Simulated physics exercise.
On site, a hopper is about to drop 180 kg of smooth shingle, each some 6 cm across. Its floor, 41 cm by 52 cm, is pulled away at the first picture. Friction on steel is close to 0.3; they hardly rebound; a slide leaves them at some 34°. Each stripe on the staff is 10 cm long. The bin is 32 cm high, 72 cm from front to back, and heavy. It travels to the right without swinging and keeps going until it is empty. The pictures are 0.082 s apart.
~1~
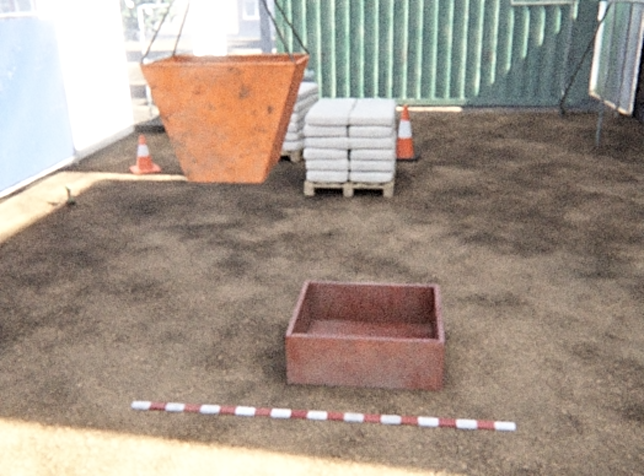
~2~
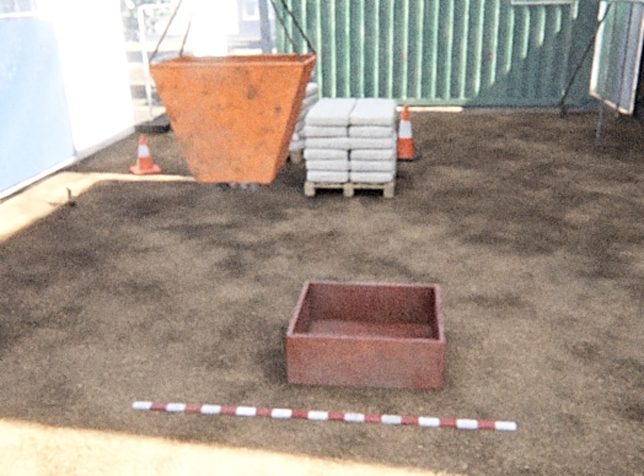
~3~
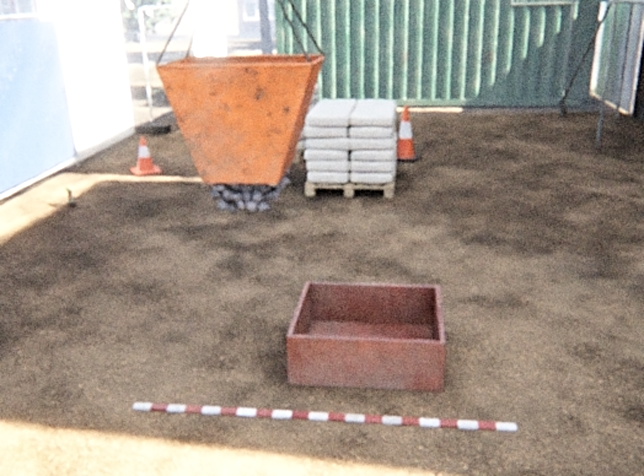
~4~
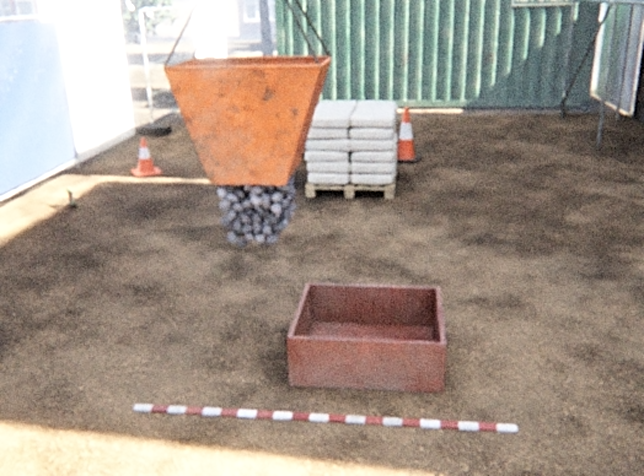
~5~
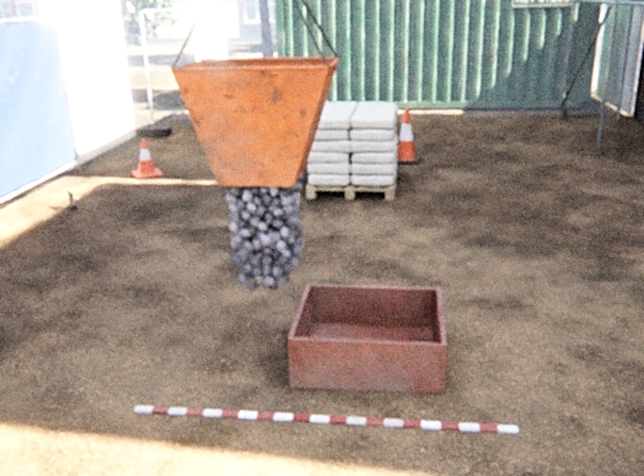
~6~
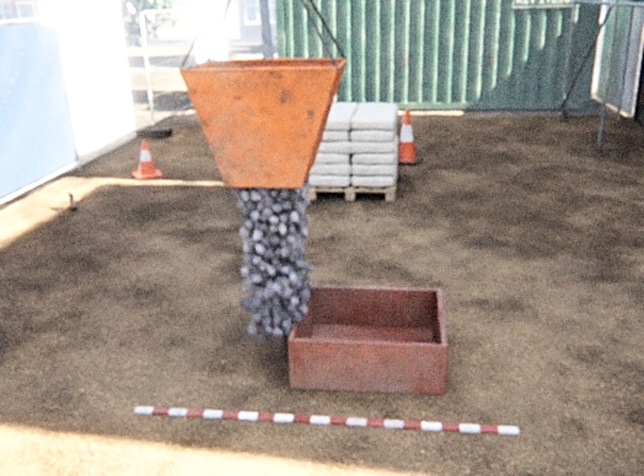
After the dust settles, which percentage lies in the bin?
Roughly 35 per cent ends in the bin.
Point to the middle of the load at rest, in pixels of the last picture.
Around (282, 346).
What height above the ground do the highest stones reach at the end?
Some 18 cm high.
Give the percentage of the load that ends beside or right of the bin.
About 0 per cent.
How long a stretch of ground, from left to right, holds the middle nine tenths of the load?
Roughly 170 cm.
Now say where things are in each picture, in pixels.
In the first frame, the outlet is at (224, 173); nothing has dropped yet.
In the second frame, the outlet is at (232, 173); 6 % is out.
In the third frame, the outlet is at (240, 174); 20 % is out, the lowest stones still above the rim at (254, 202), 103 cm up.
In the fourth frame, the outlet is at (247, 176); 39 % is out, the lowest stones still above the rim at (263, 236), 83 cm up.
In the fifth frame, the outlet is at (255, 177); 61 % is out, the lowest stones still above the rim at (267, 280), 56 cm up.
In the sixth frame, the outlet is at (263, 178); 84 % is out, the lowest stones still above the rim at (280, 304), 35 cm up.
Then, 0.3 s after the last picture, 0 % in the hopper, 66 % falling or lying left of the bin, 33 % falling or lying in the bin, 0 % falling or lying beside or right of the bin; the stones farthest right are at (388, 348).
Then, 0.7 s after the last picture, 0 % in the hopper, 62 % falling or lying left of the bin, 35 % falling or lying in the bin, 2 % falling or lying beside or right of the bin; the stones farthest right are at (433, 344).
Then, 1.3 s after the last picture, 0 % in the hopper, 62 % falling or lying left of the bin, 35 % falling or lying in the bin, 2 % falling or lying beside or right of the bin; the stones farthest right are at (434, 349).
Then, 2.2 s after the last picture, 0 % in the hopper, 62 % falling or lying left of the bin, 35 % falling or lying in the bin, 2 % falling or lying beside or right of the bin; the stones farthest right are at (434, 349).
Then, 4.1 s after the last picture, 0 % in the hopper, 62 % left of the bin, 35 % in the bin, 2 % beside or right of the bin; the stones farthest right are at (434, 349).
